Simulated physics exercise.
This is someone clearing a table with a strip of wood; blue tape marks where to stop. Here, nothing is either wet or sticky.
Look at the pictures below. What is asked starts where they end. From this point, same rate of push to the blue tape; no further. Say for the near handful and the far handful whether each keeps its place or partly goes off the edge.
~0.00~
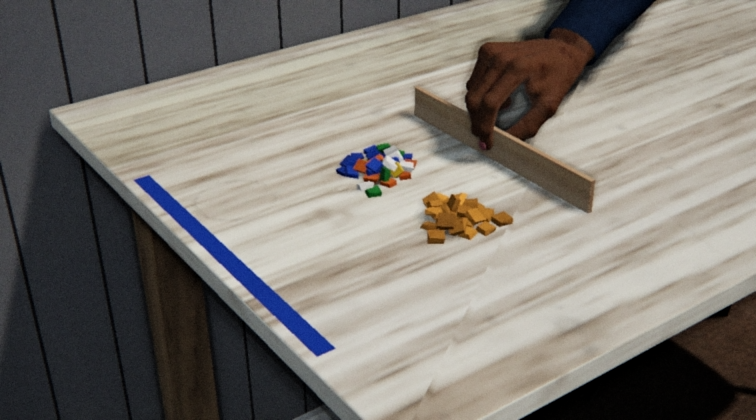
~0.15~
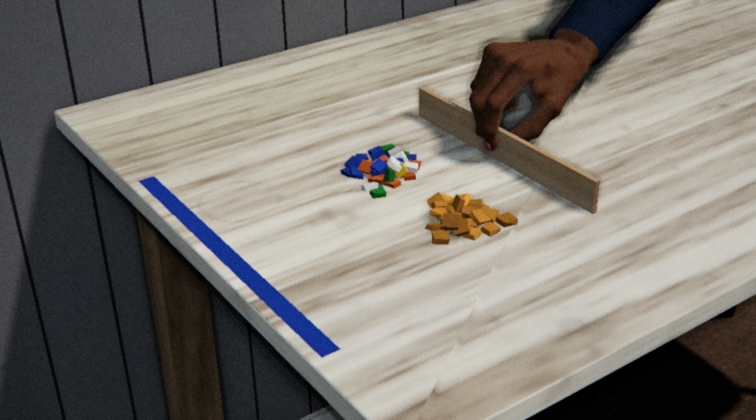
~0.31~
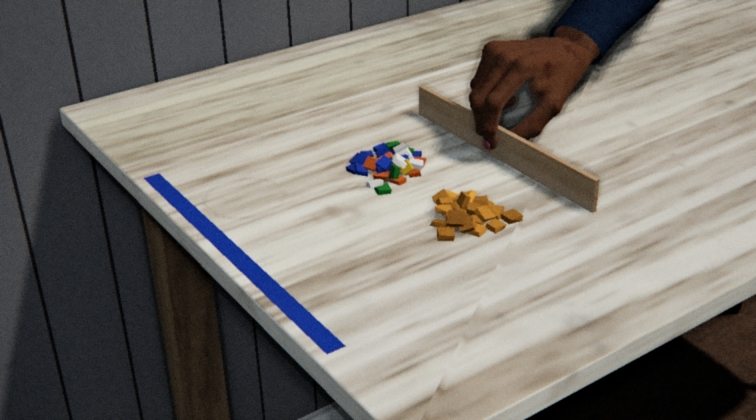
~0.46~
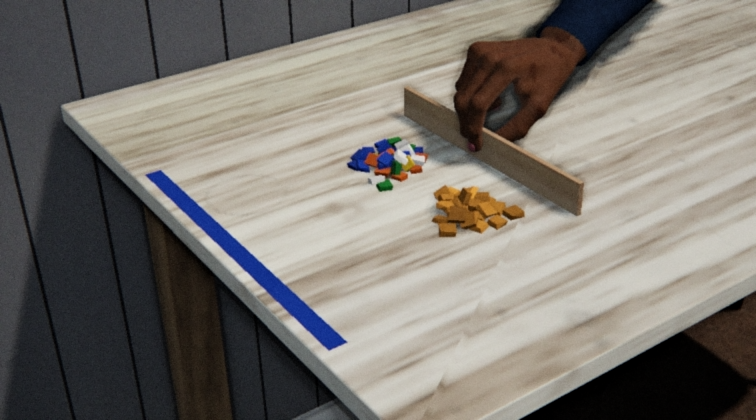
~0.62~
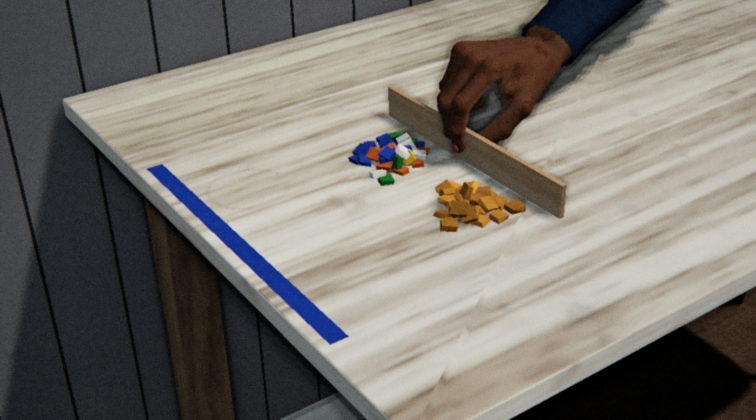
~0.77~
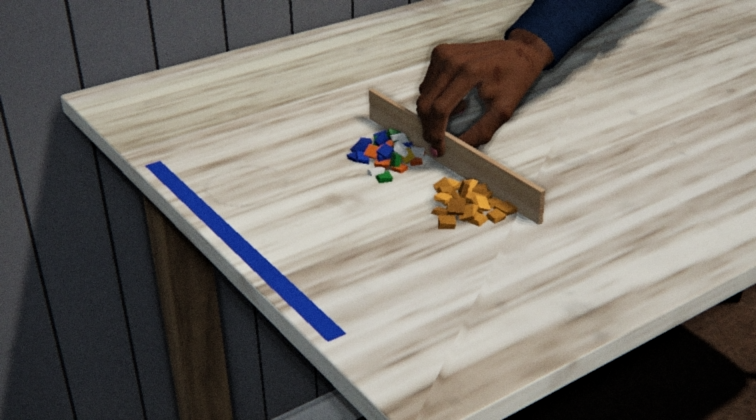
Result: The near handful partly goes off; the far handful partly goes off.
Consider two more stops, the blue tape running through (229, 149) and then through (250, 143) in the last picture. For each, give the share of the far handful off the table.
About 0 per cent, then about 0 per cent.
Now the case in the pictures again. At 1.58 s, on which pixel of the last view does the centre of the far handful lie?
Roughly (292, 185).
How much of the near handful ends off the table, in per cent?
Roughly 100 %.
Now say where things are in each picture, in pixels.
Strip of wood (577, 187), at rest; blue tape (149, 185), right by the edge; edge at (206, 265); near handful (456, 212), a few small crackers; far handful (384, 165), some mosaic tiles, in the first picture.
Strip of wood (582, 188), at rest; far handful (388, 165), in the second picture.
Strip of wood (581, 187); near handful (466, 210), in the third picture.
Strip of wood (566, 190); far handful (395, 158), in the fourth picture.
Strip of wood (549, 192); near handful (469, 200), in the fifth picture.
Strip of wood (528, 197); blue tape (160, 171); edge at (218, 251); near handful (473, 199), about a tenth pushed along; far handful (394, 150), just a few pushed along, in the sixth picture.
By 1.58 s, strip of wood still moving, near (340, 172); near handful all on the table, its front near (335, 255); far handful all on the table, its front near (255, 189).
By 2.41 s, strip of wood stopped at the blue tape; near handful the larger part over the edge; far handful the larger part over the edge.
By 2.69 s, strip of wood stopped at the blue tape; near handful every one over the edge; far handful every one over the edge.
When it is over (2.9 s), strip of wood stopped at the blue tape; near handful every one over the edge; far handful every one over the edge.
